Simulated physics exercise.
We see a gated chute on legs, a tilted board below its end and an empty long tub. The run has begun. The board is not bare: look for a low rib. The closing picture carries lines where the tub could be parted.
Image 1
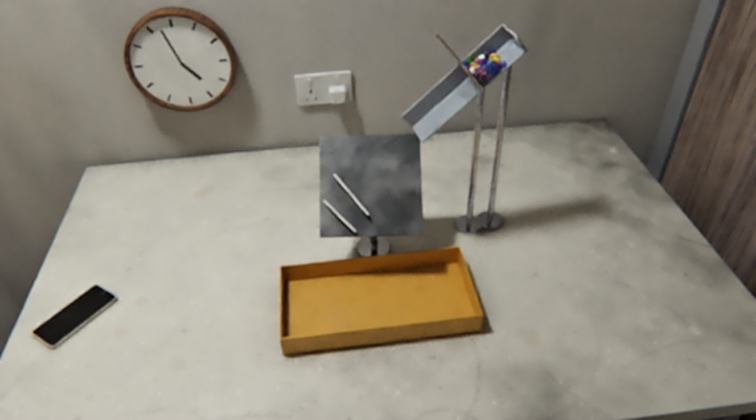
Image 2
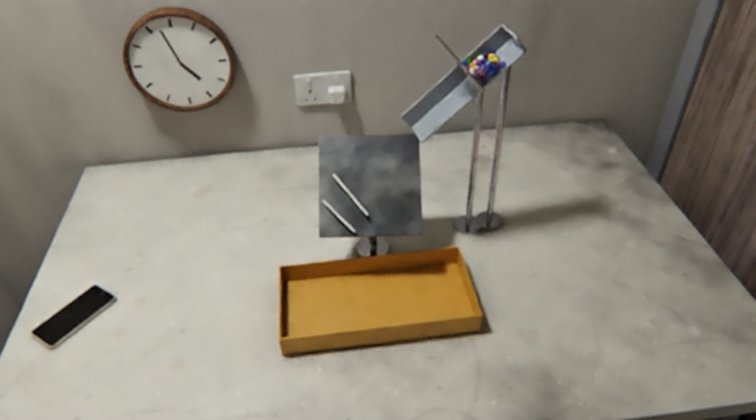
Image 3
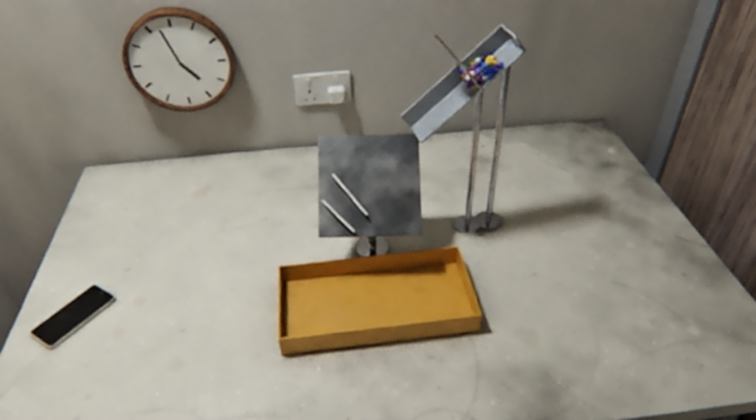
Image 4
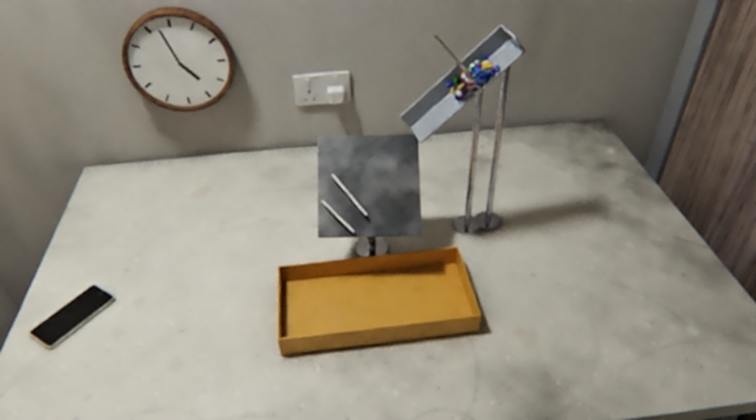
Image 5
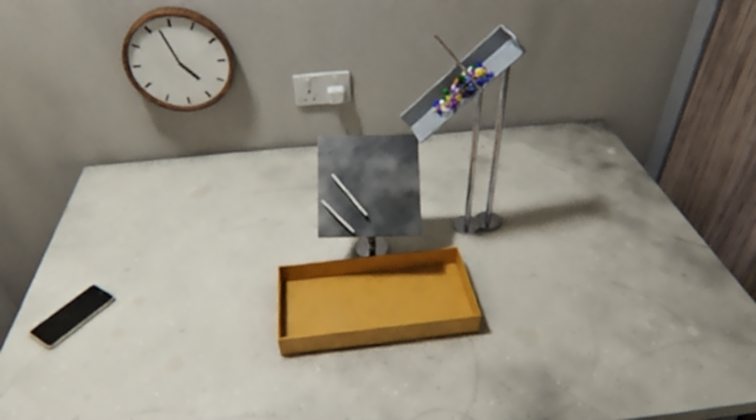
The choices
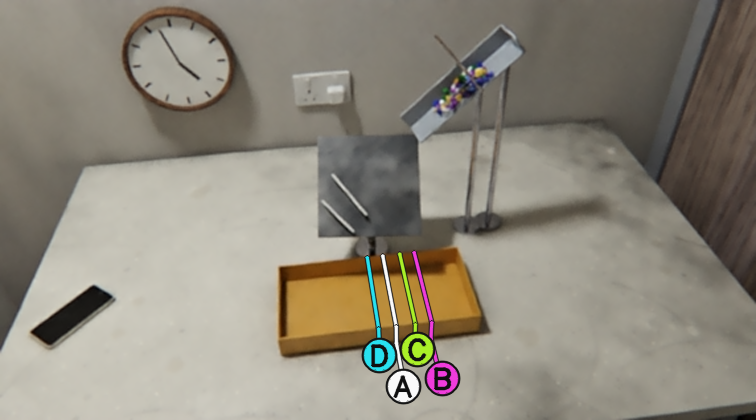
A cluster of small multicoloured pieces, bunched near the top of a tilted grey chute on metal legs, begins sliding down and to the left, spreading out as it goes. The view looks down on a pale stone tabletop against a grey wall with a round clock and a socket. A dark tilted board with two thin light ribs, an empty orange-yellow tub and a phone stay still.
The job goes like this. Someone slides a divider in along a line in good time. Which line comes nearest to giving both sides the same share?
A works best here.
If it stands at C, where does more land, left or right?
The left side.
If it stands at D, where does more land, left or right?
More lands on the right.
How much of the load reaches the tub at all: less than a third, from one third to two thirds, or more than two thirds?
It is more than two thirds.
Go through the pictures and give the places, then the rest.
Load behind the gate at (482, 67), jelly beans; lip of the chute at (417, 135), sloping fairly steeply, in the first frame.
Middle of the board at (370, 185), tilted fairly steeply; middle of its low edge at (371, 236); of its high edge at (369, 135), in the second frame.
Front corners of the tub at (279, 339) and (481, 315), empty; front of the load at (469, 86), in the third frame.
Middle of the load at (472, 76); its front at (456, 96), about a quarter of the way to the lip; rib from (332, 174) to (366, 215); rib from (322, 200) to (354, 232), in the fourth frame.
Middle of the load at (464, 85); its front at (437, 110), about half of the way to the lip, in the fifth frame.
On the marked copy, line A crosses the front rim at (396, 325); line B crosses the front rim at (431, 321); line C crosses the front rim at (415, 323); line D crosses the front rim at (378, 327).
With A, of what is caught, about two thirds on the left of the divider, about a third on the right.
With B, of what is caught, all on the left of the divider, none on the right.
With C, of what is caught, nearly all on the left of the divider, a stray few on the right.
With D, of what is caught, a small part on the left of the divider, nearly all on the right.
